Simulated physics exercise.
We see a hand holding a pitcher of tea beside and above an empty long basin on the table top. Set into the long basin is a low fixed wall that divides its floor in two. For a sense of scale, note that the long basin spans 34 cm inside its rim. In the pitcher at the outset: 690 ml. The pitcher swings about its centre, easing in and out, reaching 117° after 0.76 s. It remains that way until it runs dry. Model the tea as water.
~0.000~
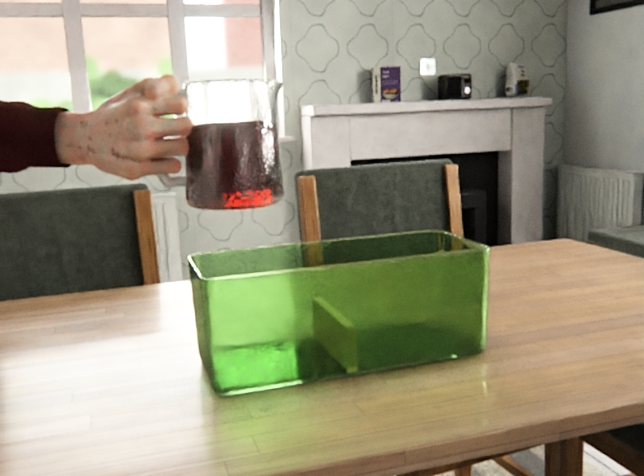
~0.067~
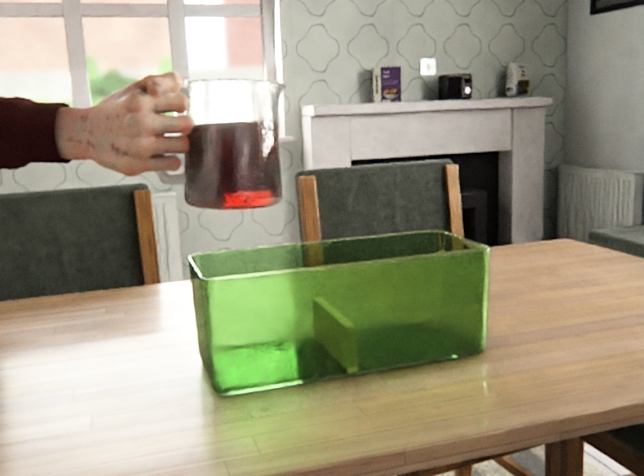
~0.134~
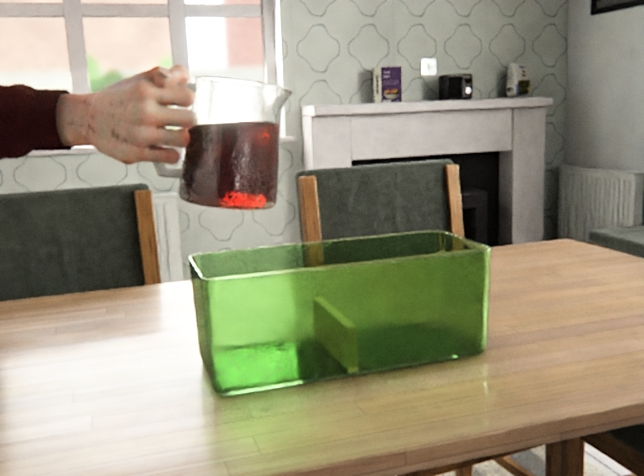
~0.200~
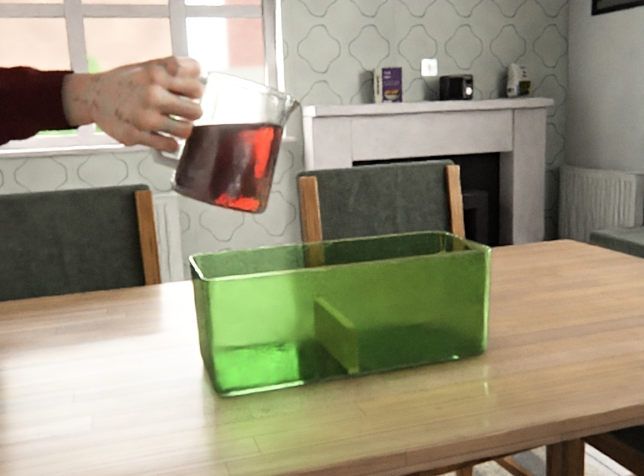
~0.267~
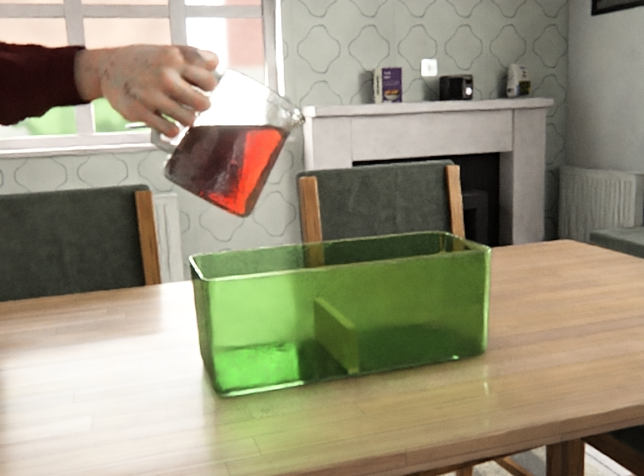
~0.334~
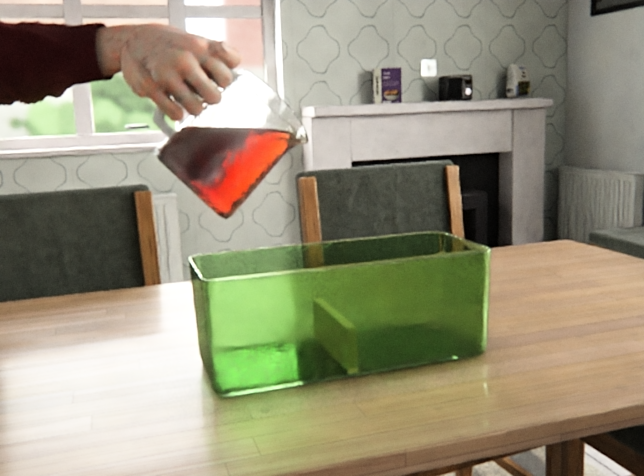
In the video, a hand holds a glass pitcher of reddish-brown tea above a green transparent basin on a wooden table, then steadily tilts it to the right, the liquid shifting toward the spout side.
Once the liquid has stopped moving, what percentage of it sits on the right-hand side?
About 82 per cent.
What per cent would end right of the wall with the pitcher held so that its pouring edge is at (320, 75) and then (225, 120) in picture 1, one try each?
Try 1: 90 %; try 2: 5 %.
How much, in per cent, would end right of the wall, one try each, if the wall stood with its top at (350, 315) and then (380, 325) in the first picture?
It comes to 50 per cent, and then 10 per cent.
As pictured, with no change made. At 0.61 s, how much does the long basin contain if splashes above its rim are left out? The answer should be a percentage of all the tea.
Near 14 in a hundred.
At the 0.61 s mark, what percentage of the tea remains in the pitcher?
Roughly 62 per cent.
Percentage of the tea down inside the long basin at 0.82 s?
Roughly 76 per cent.
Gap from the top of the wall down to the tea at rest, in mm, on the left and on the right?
The left comes to roughly 48 mm and the right to roughly 30 mm.
Then, 0.61 s in, the tilt is 106° and 61 per cent is still to pour, 0 is left of the wall and 13 right of it.
Then, 0.82 s in, the tilt is 117° and 13 per cent is still to pour, 9 is left of the wall and 66 right of it.
Then, 1.03 s in, the tilt is 117° and 1 per cent is still to pour, 15 is left of the wall and 80 right of it.
Then, 1.26 s in, the tilt is 117° and 0 per cent is still to pour, 17 is left of the wall and 82 right of it.
Finally, 17 per cent lies left of the wall, 82 right of it and 2 outside.
